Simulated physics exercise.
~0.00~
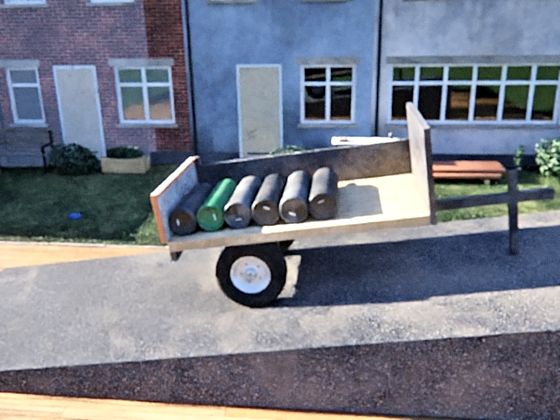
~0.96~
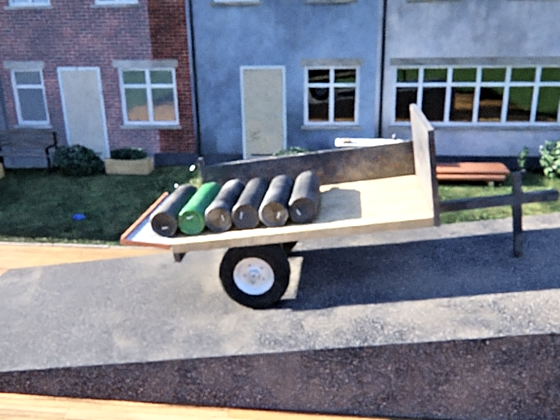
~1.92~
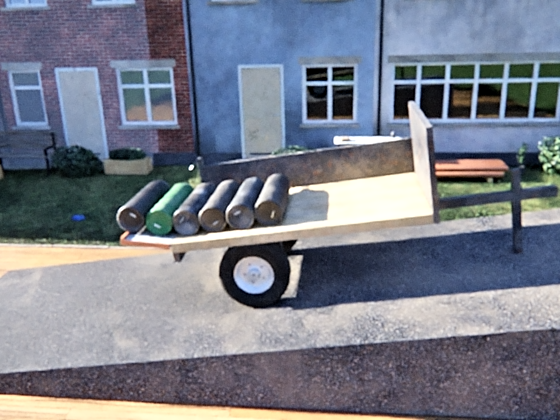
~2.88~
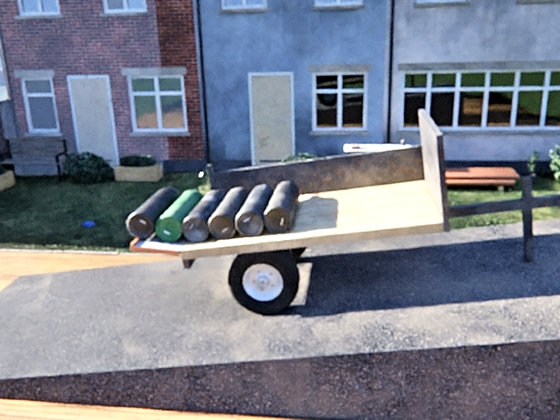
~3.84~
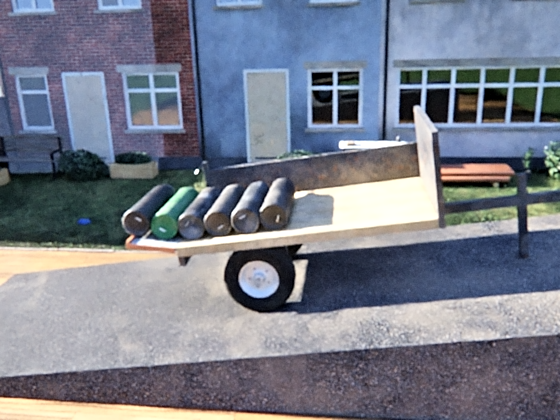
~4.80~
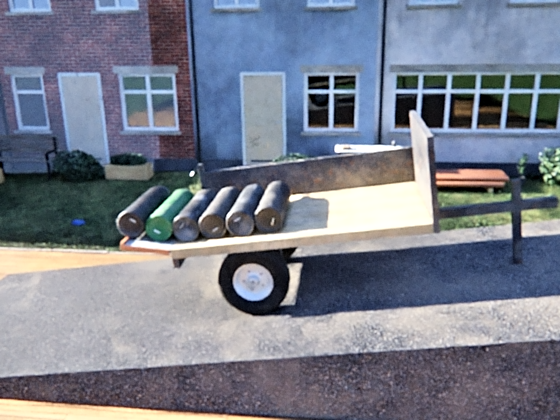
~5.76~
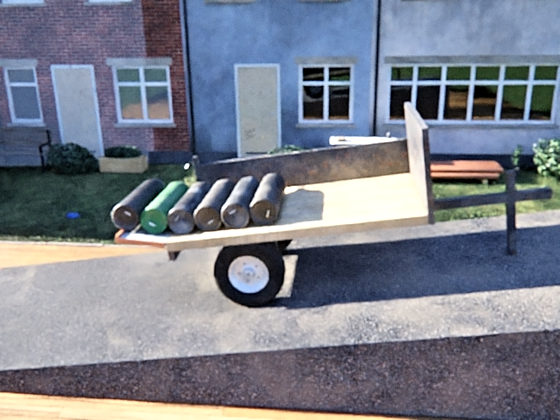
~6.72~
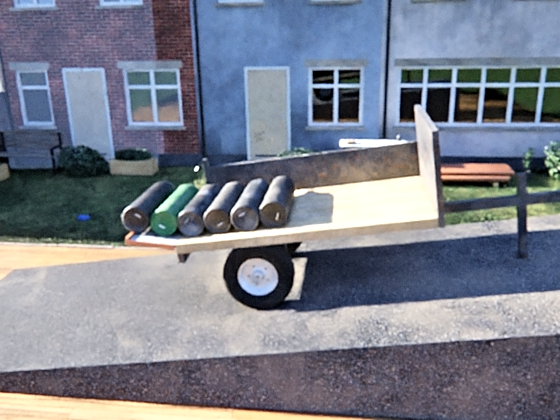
At first, a two-wheeled trailer with its near side missing stands on a sloping road before a row of houses, with six cylinders lying side by side against its raised tailgate at the left. The green one is second from the left among darker ones. The tailgate swings down until it sticks out almost in line with the bed. The cylinders roll left together, and the green one passes onto the lowered gate. They stop there in a close row near its outer edge, and the green cylinder rests on the gate, with none fallen off, while the view sways slightly.
